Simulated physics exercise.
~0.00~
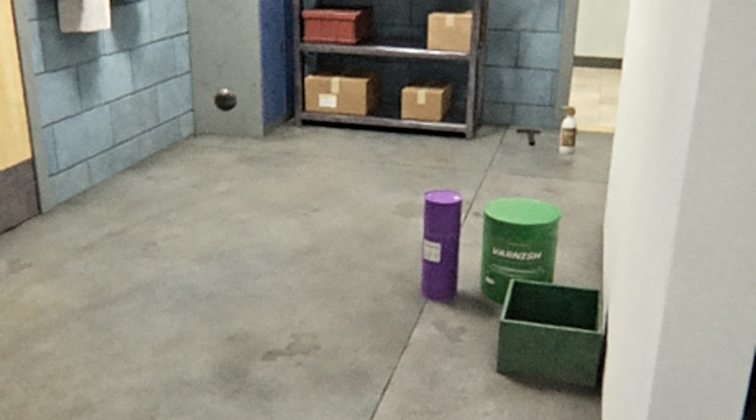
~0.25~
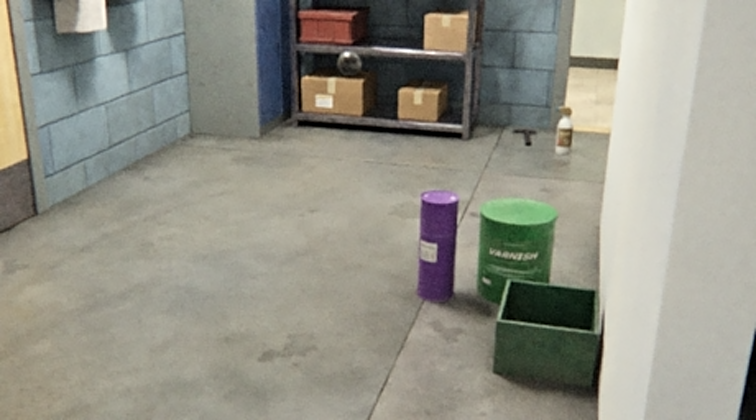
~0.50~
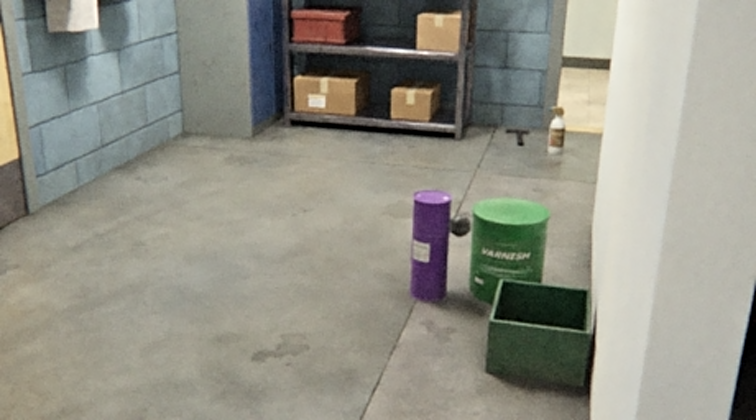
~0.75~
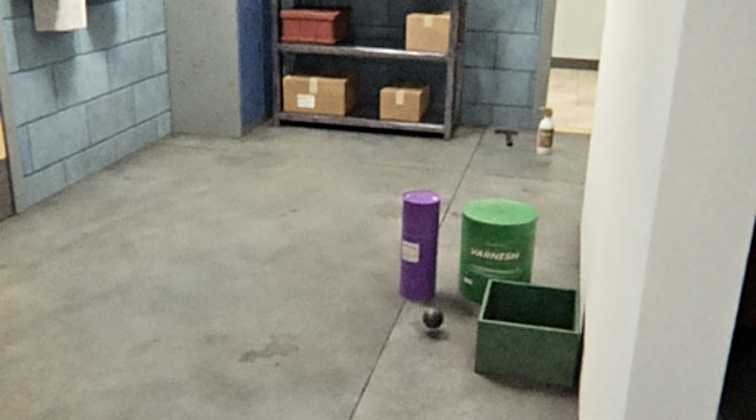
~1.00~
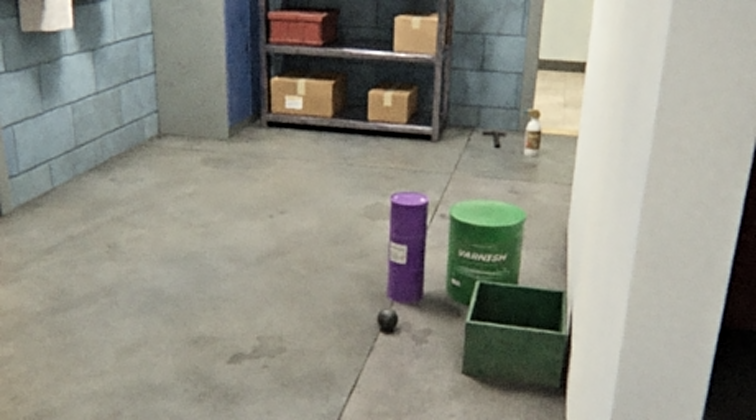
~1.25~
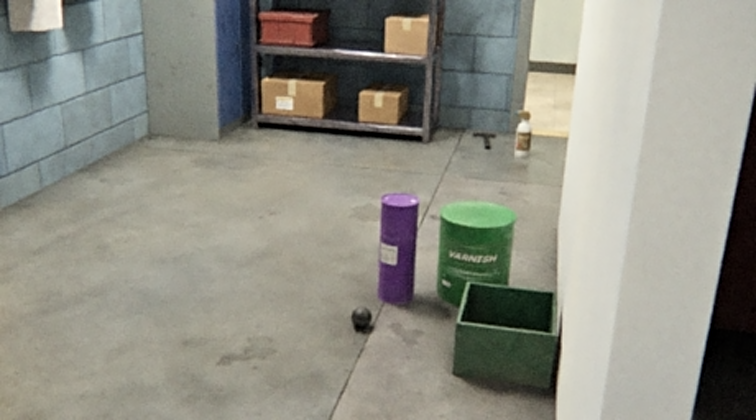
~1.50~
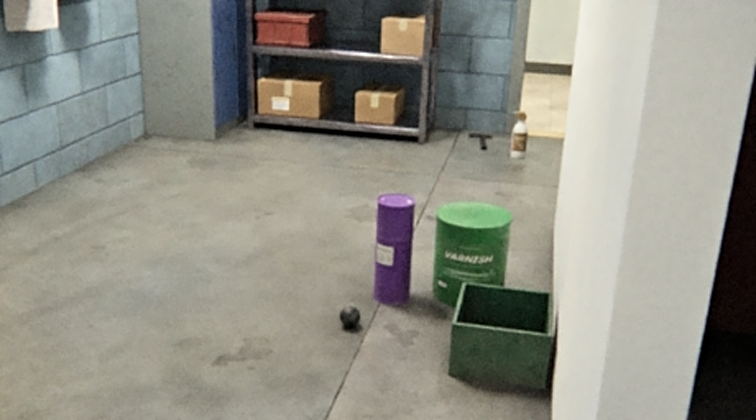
A green drum marked as varnish stands on the concrete floor of a storeroom, seen from slightly above, with a slim purple canister to its left and an open dark green box in front. Metal shelves holding cartons and a red box stand against the blue block wall behind. A small black ball flies in from the left, passes before the shelves and drops between the canister and the drum. It comes down in front of them, left of the box, then rolls slowly left as the view pans slightly right. It ends on the floor outside the box, with both containers still upright.
